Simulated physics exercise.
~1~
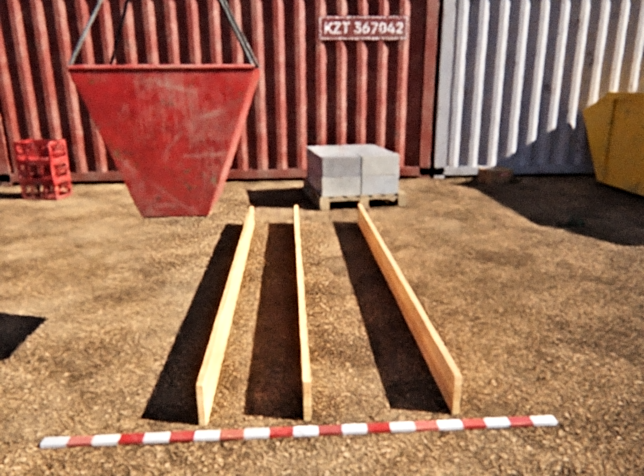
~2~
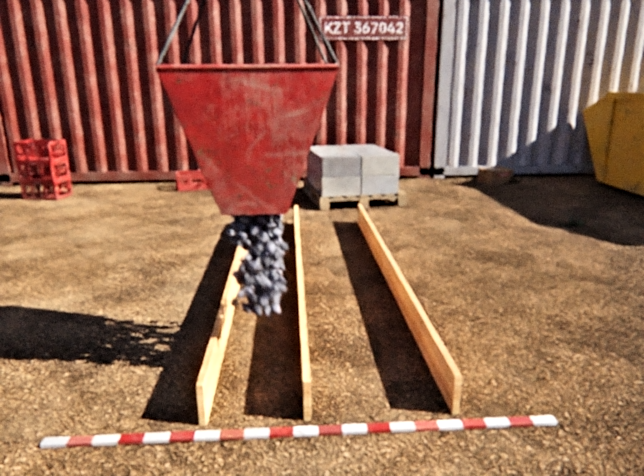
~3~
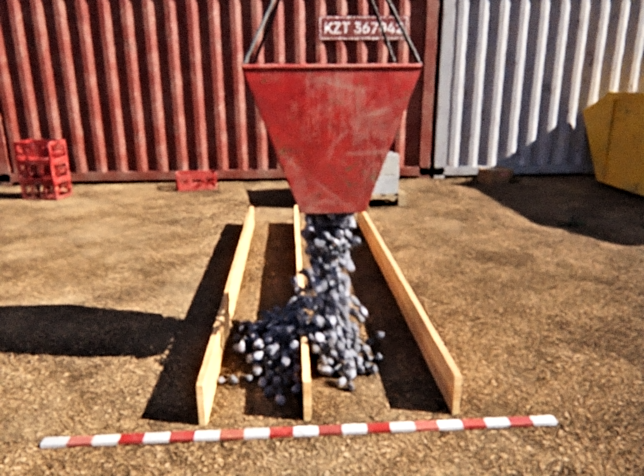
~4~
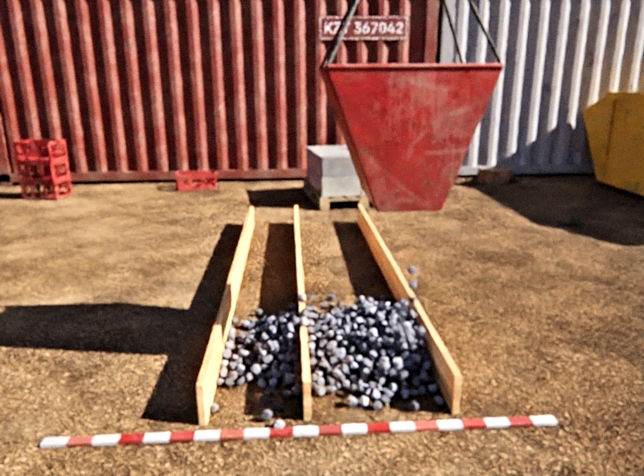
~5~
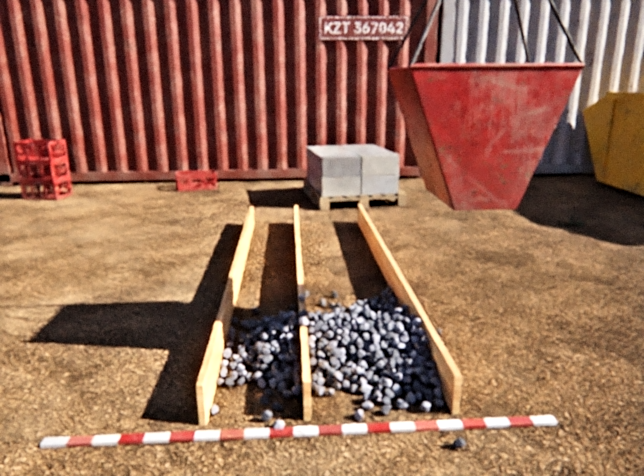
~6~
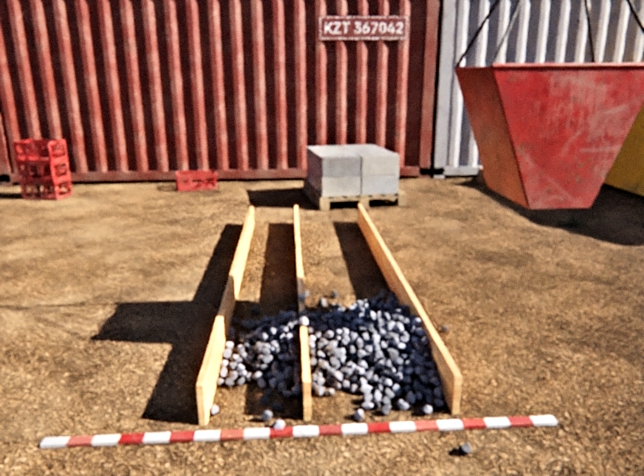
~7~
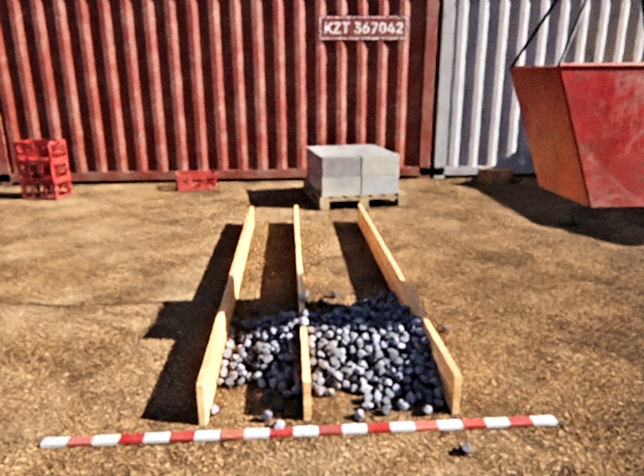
Red skip gliding rightwards, dropping dark grey stones between wooden planks, leaving a smaller pile left and a larger one right.
